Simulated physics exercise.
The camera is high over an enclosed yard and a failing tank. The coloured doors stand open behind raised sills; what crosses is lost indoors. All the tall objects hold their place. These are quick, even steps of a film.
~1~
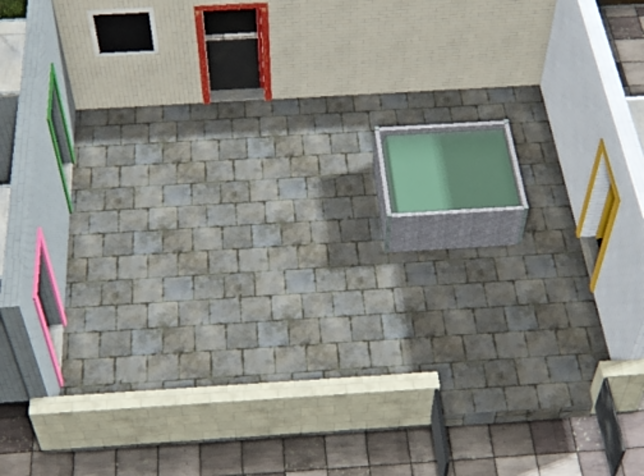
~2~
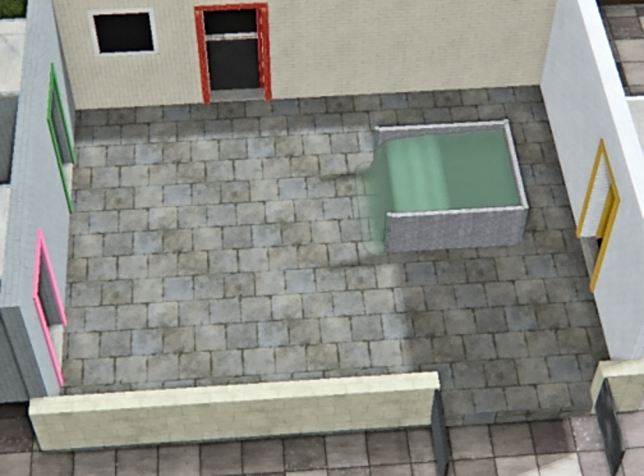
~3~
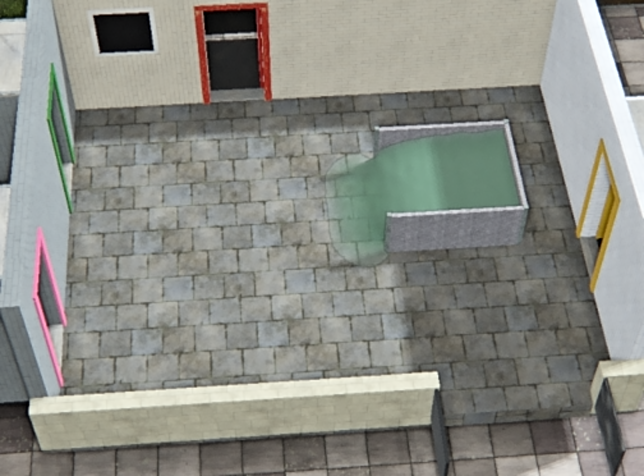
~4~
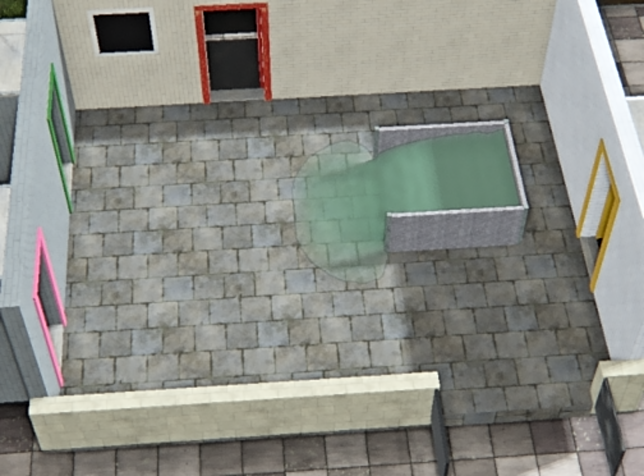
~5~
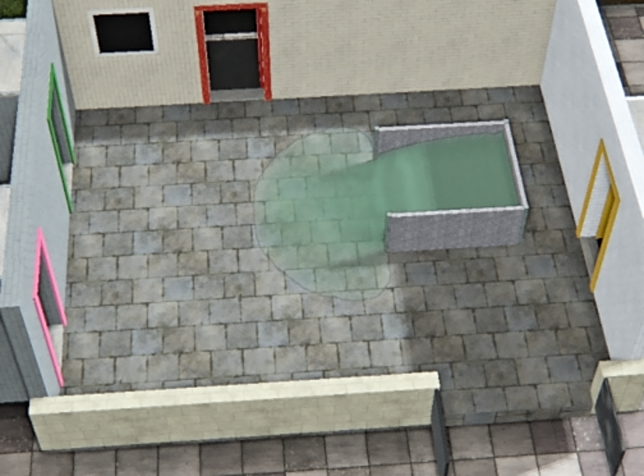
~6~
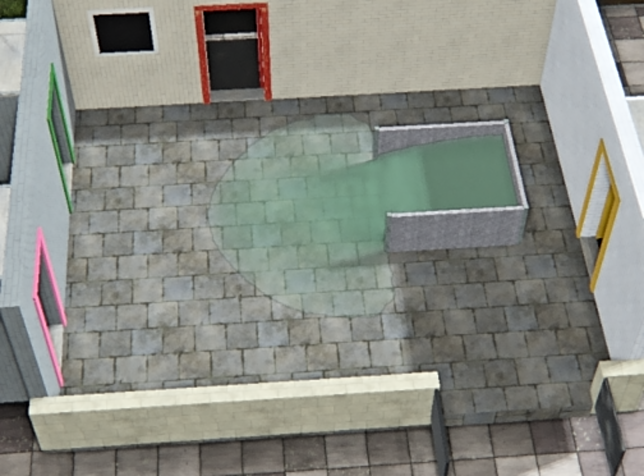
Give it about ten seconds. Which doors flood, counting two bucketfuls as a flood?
One by one: The pink door takes more than that; the green door takes more than that; the red door takes more than that; the yellow door stays under that.
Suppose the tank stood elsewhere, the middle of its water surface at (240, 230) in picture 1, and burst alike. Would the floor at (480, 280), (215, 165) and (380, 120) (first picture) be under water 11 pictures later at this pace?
One after the other: Clear, dry, no water.
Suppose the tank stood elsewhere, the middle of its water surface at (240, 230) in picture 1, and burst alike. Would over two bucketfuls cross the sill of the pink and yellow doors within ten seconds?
Pink door floods; yellow door takes more.
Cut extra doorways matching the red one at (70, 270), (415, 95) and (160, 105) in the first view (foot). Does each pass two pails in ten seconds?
One after the other: Goes over, lets less in, lets more in.
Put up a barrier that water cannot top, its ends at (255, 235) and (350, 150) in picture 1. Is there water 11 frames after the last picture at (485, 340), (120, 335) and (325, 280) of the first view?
In turn: No water, covered, under water.
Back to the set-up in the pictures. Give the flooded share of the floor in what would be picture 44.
Near 60 in a hundred.
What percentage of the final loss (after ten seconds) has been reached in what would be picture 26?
Close to 55 %.
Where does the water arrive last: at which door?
That is the door marked yellow.
A moment on, water covers 45 % of the floor; the pink door not reached, the green door wet at the sill, nothing in, the red door wet at the sill, nothing in, the yellow door not reached.
Next, water covers 55 % of the floor; the pink door wet at the sill, nothing in, the green door over two buckets in, the red door under two buckets in, the yellow door not reached.
Then, water covers 60 % of the floor; the pink door over two buckets in, the green door far over two buckets in, the red door over two buckets in, the yellow door not reached.
Later, water covers 60 % of the floor; the pink door over two buckets in, the green door far over two buckets in, the red door over two buckets in, the yellow door not reached.
In the end, water covers 90 % of the floor; the pink door far over two buckets in, the green door far over two buckets in, the red door far over two buckets in, the yellow door wet at the sill, nothing in.
